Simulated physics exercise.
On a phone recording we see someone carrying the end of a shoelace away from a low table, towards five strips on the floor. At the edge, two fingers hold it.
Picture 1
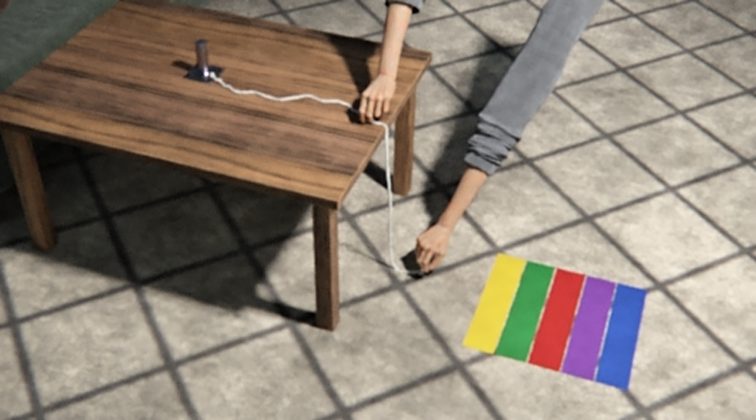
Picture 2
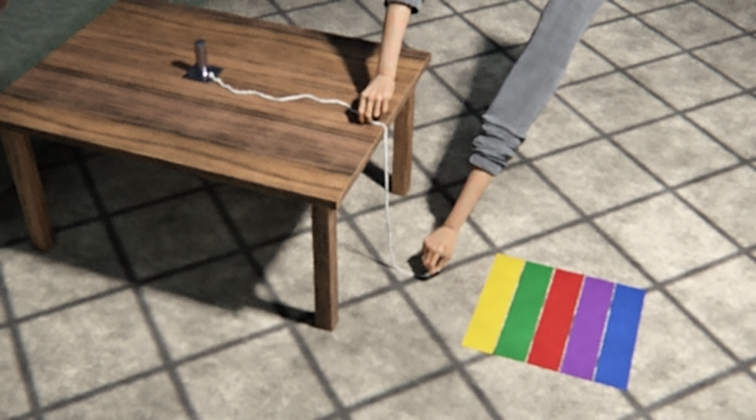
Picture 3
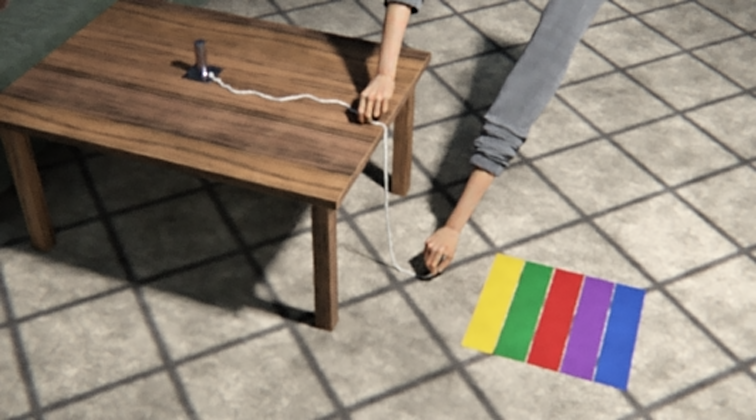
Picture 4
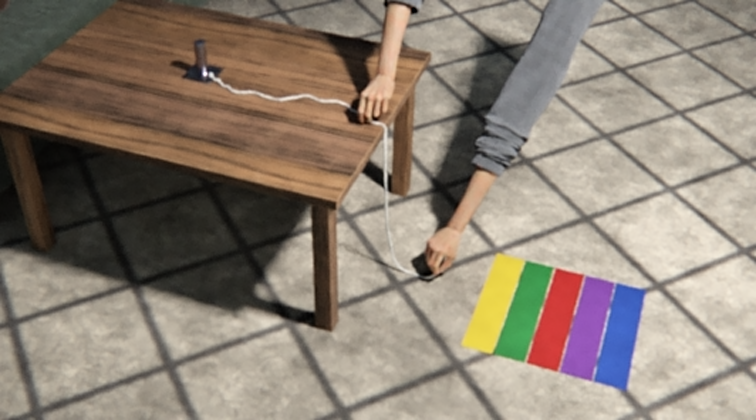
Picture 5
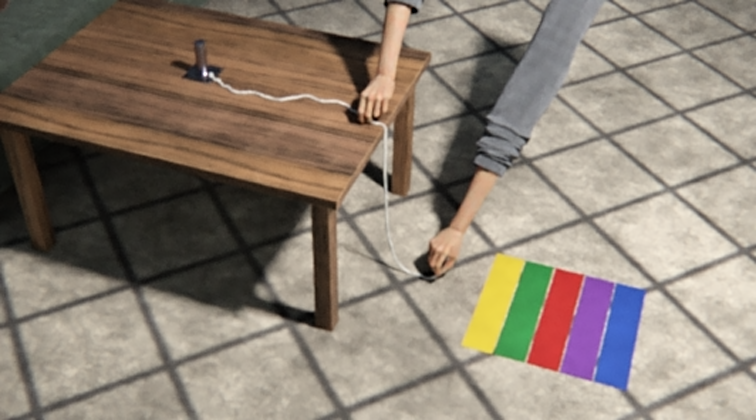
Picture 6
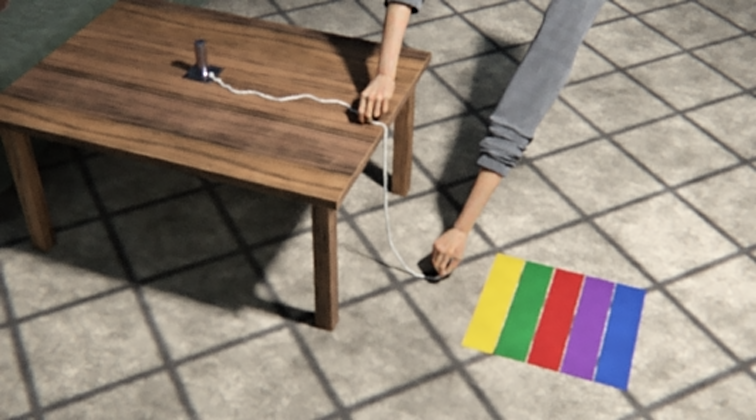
Two hands in grey sleeves hold a white shoelace at a low brown wooden table on a grey tiled floor, seen from above by a still camera. The lace runs from a small dark upright object across the tabletop, under fingers at the edge, and down to the lower hand, left of yellow, green, red, purple and blue strips. That hand edges slightly right near the floor, drawing the hanging lace into a gentle curve.
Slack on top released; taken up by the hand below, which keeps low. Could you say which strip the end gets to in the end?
It gets to the red strip.
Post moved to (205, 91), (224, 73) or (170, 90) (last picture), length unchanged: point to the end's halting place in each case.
About (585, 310), then (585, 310), then (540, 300).
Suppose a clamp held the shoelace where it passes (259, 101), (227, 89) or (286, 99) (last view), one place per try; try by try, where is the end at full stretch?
Per try (px, approx.): (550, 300); (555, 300); (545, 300).
Soon after, end near (501, 287); over yellow.
Then, end near (538, 297); over green.
At full stretch, end near (561, 303); over red. Over red.
